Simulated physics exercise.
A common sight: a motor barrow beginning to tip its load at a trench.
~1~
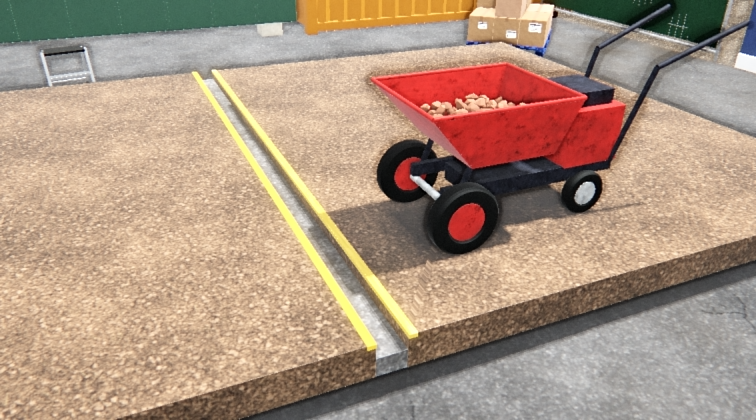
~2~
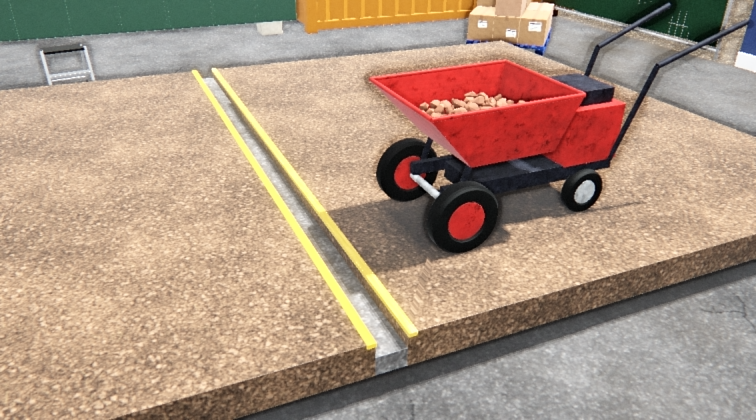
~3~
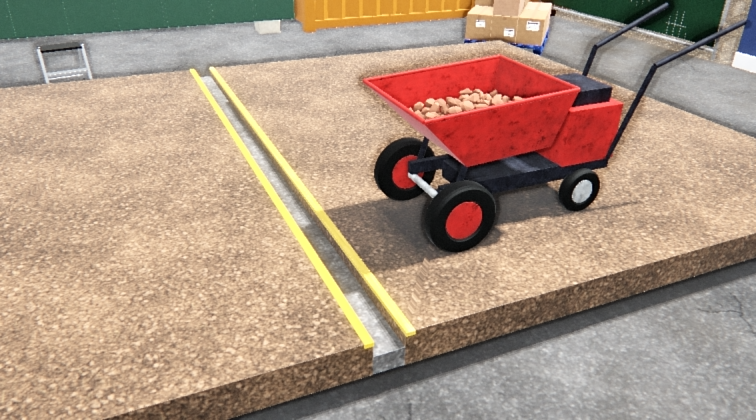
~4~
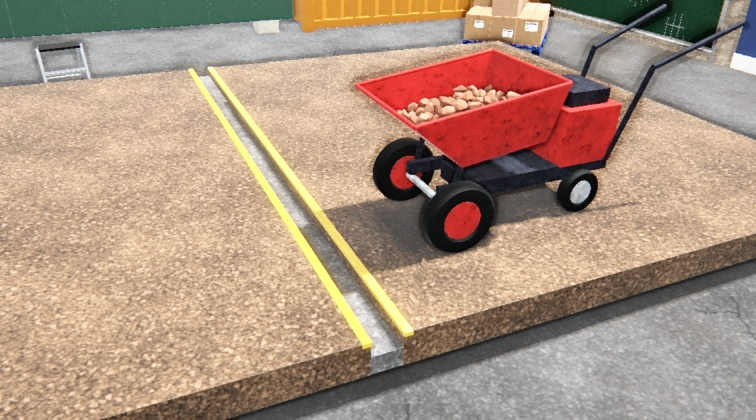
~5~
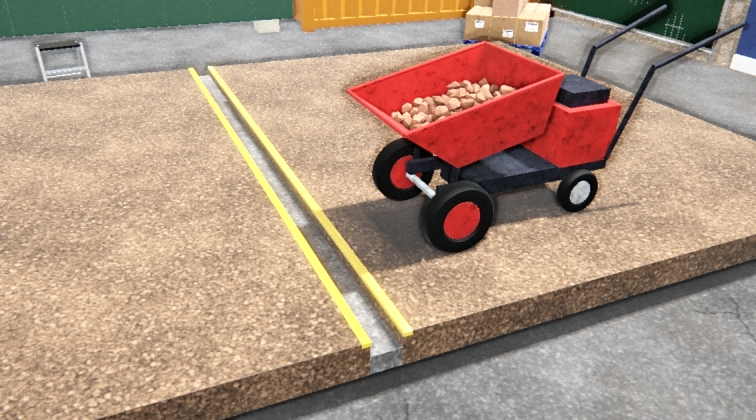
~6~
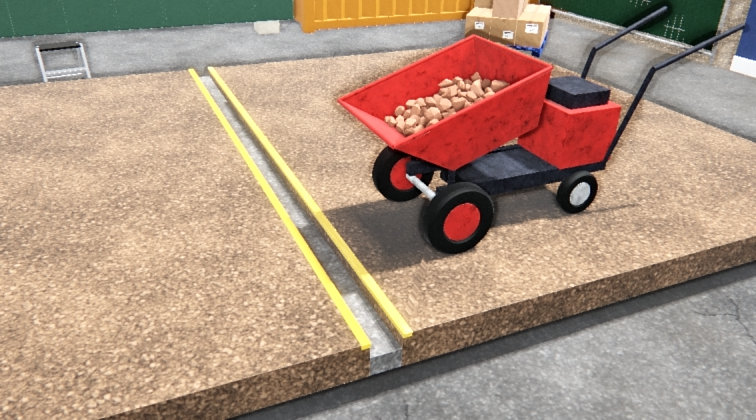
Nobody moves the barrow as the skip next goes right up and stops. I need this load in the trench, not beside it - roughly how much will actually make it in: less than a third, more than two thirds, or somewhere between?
Amount in: Beneath a third.
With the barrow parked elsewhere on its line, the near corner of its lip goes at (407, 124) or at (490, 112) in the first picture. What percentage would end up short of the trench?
In order: 0 % and 30 %.
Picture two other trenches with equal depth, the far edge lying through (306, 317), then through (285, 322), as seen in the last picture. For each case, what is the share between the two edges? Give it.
Respectively, 70 % and 80 %.
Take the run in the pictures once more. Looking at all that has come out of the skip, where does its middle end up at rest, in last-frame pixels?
I'd place the middle at about (284, 247).
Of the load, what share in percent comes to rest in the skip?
Result: Close to 25 per cent.
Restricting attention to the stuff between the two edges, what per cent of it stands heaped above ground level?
Share: Around 20 %.
Just after the last frame, skip tipped steeply; every one in the skip.
A moment on, skip tipped right over; roughly two thirds in the skip; about a tenth in or heaped over the trench; roughly a quarter beyond it.
Further on, skip tipped right over; roughly a quarter in the skip; roughly a quarter in or heaped over the trench; roughly half beyond it.
When it is over, skip tipped right over; roughly a quarter in the skip; roughly a quarter in or heaped over the trench; roughly half beyond it.
